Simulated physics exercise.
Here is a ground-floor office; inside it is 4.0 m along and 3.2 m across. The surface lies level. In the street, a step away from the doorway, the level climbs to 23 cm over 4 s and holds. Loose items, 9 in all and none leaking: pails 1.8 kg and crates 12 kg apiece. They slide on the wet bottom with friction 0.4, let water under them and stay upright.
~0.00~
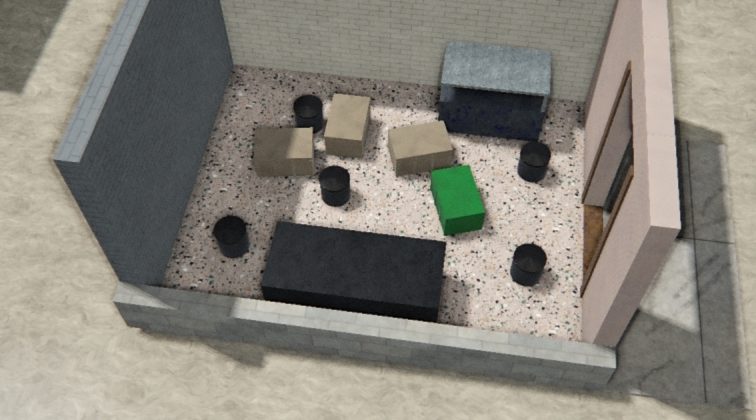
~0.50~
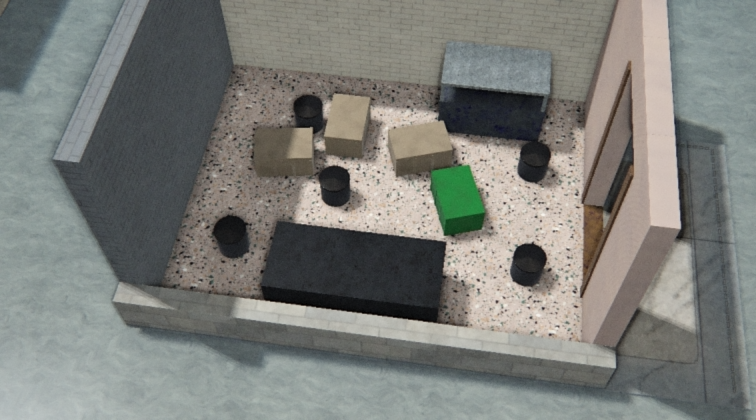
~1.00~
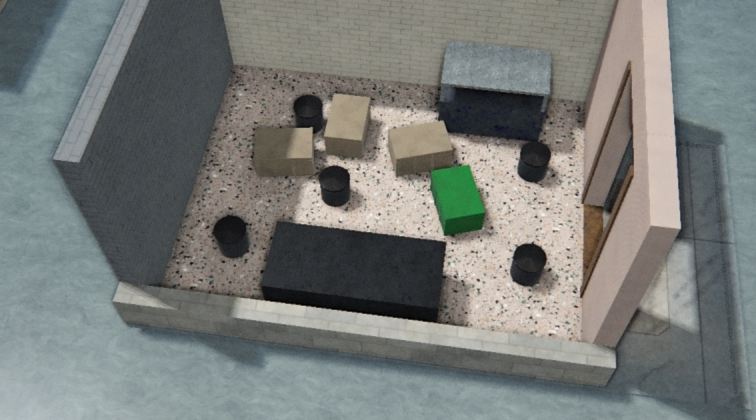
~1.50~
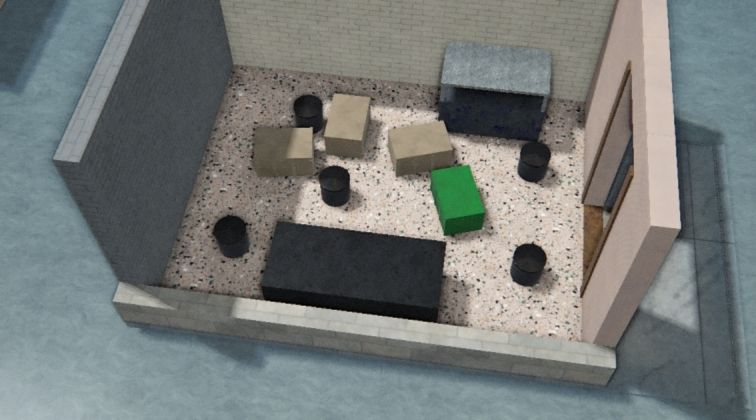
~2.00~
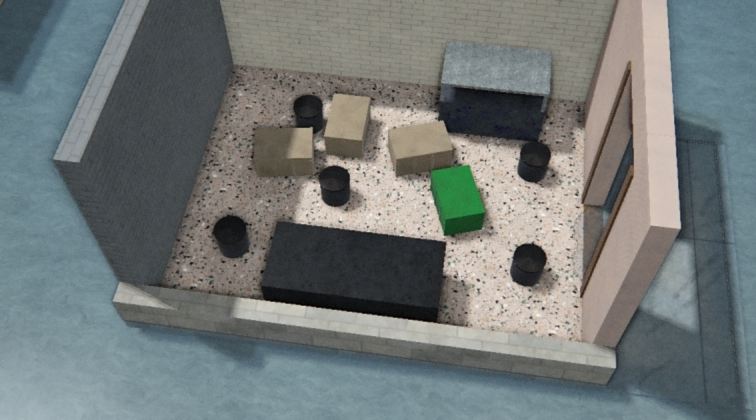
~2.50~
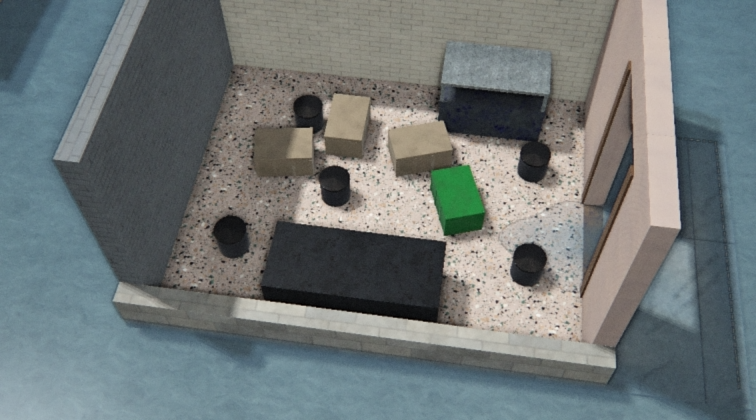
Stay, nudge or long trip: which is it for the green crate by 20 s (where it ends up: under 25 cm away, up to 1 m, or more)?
The green crate gets carried off.
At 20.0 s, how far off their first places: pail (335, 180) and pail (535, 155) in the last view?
In that order: 140 cm, 100 cm.
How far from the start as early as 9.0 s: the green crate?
Roughly 250 cm by then.
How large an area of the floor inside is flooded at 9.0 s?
Roughly 11.5 m2.
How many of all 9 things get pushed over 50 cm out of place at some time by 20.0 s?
I count 9.
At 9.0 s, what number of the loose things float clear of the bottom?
9 of them.
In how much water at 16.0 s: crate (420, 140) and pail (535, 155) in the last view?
Roughly 18 and 12 cm.
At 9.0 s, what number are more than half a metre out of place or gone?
By then 7.
After 4.0 s the green crate is near (420, 185), 0.4 m from its start, aground; 1 afloat.
After 9.0 s the green crate is near (211, 256), 2.5 m from its start, afloat; 9 afloat.
After 16.0 s the green crate is near (220, 250), 2.4 m from its start, afloat; 9 afloat.
After 20.0 s the green crate is near (241, 232), 2.2 m from its start, afloat; 9 afloat.
